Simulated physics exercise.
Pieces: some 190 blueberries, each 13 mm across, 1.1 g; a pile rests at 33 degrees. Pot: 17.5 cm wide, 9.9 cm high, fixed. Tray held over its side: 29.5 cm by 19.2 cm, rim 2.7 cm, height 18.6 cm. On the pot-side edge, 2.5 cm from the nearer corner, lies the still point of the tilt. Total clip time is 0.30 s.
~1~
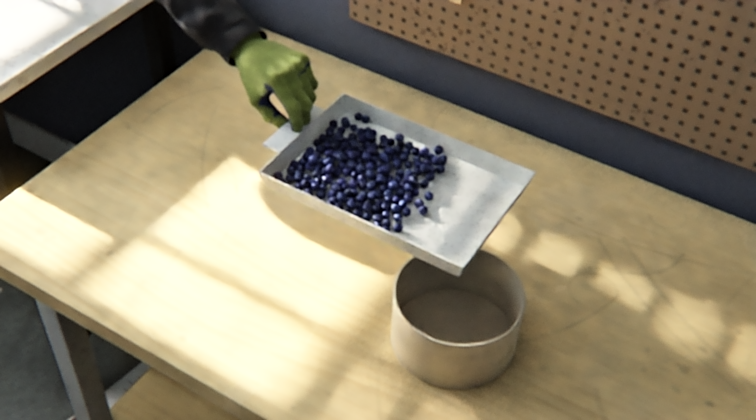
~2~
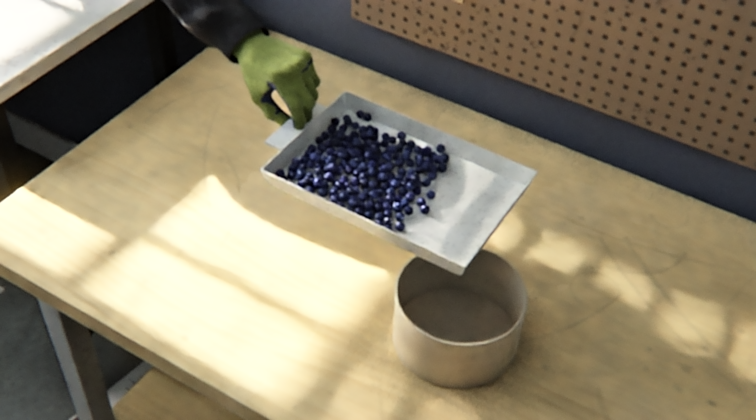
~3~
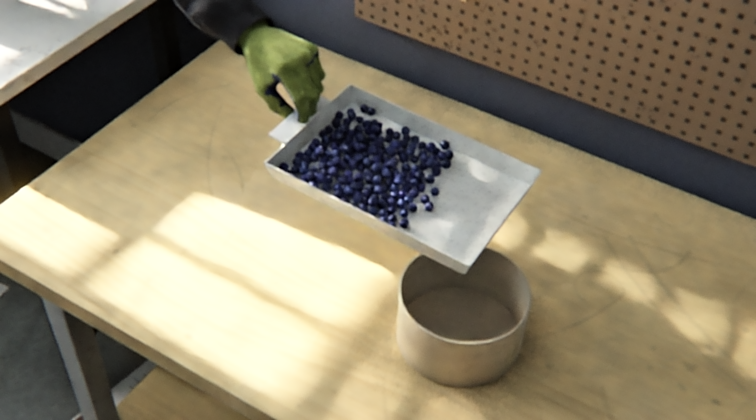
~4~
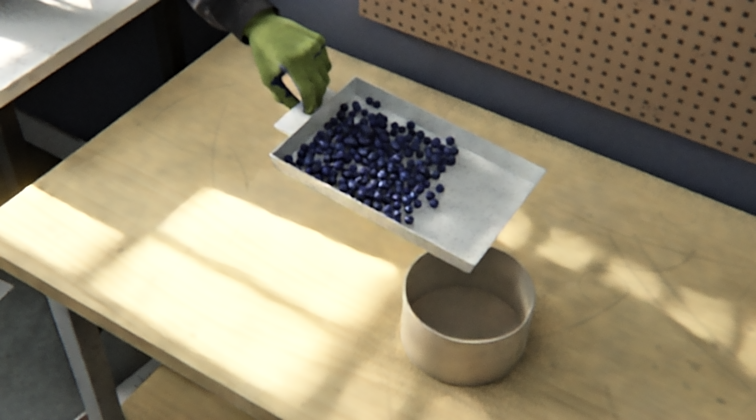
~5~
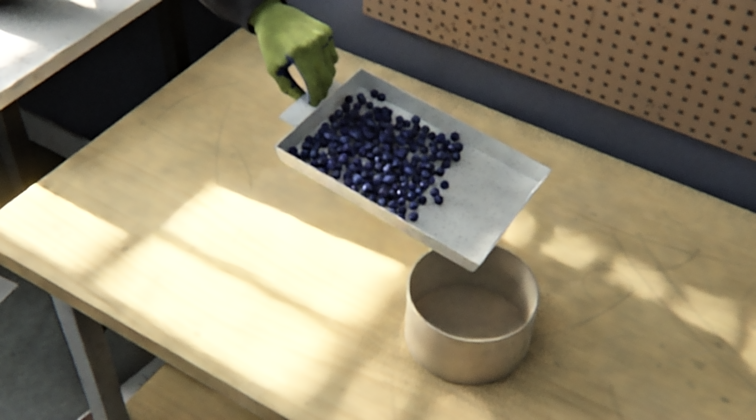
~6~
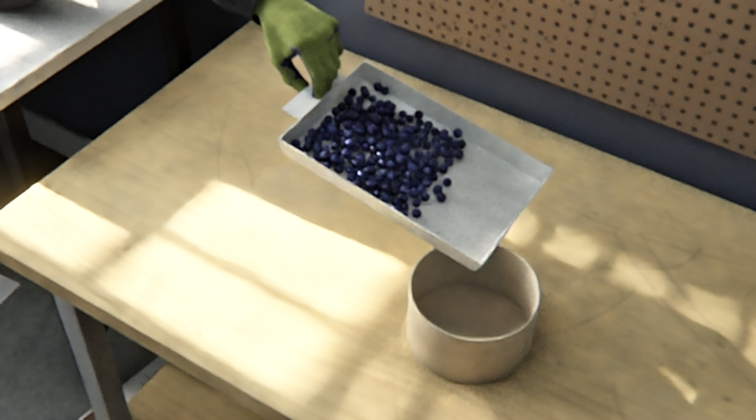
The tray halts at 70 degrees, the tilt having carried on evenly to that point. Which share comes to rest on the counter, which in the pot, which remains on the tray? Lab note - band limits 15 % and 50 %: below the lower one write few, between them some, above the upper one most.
Counter = few; pot = few; left on the tray = most.
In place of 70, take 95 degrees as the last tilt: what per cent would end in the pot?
I'd put it at close to 30 per cent.
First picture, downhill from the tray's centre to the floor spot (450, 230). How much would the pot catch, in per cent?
I'd say close to 0 %.
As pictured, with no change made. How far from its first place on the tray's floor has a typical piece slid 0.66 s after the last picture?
By then it sits near 13 cm from where it began.
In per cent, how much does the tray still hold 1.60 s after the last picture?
Roughly 100 per cent.
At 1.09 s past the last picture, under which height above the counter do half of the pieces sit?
The halfway mark sits at about 24 cm.
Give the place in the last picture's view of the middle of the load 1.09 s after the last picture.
The middle of the load should be near (497, 186) then.
Then, 0.66 s after the last picture, tilt 39 degrees; the tray holds 100 %, the pot 0 %.
Then, 1.09 s after the last picture, tilt 57 degrees; the tray holds 100 %, the pot 0 %.
Then, 1.60 s after the last picture, tilt 70 degrees; the tray holds 100 %, the pot 0 %.
In the end, counter 5 %, pot 5 %, tray 90 %.
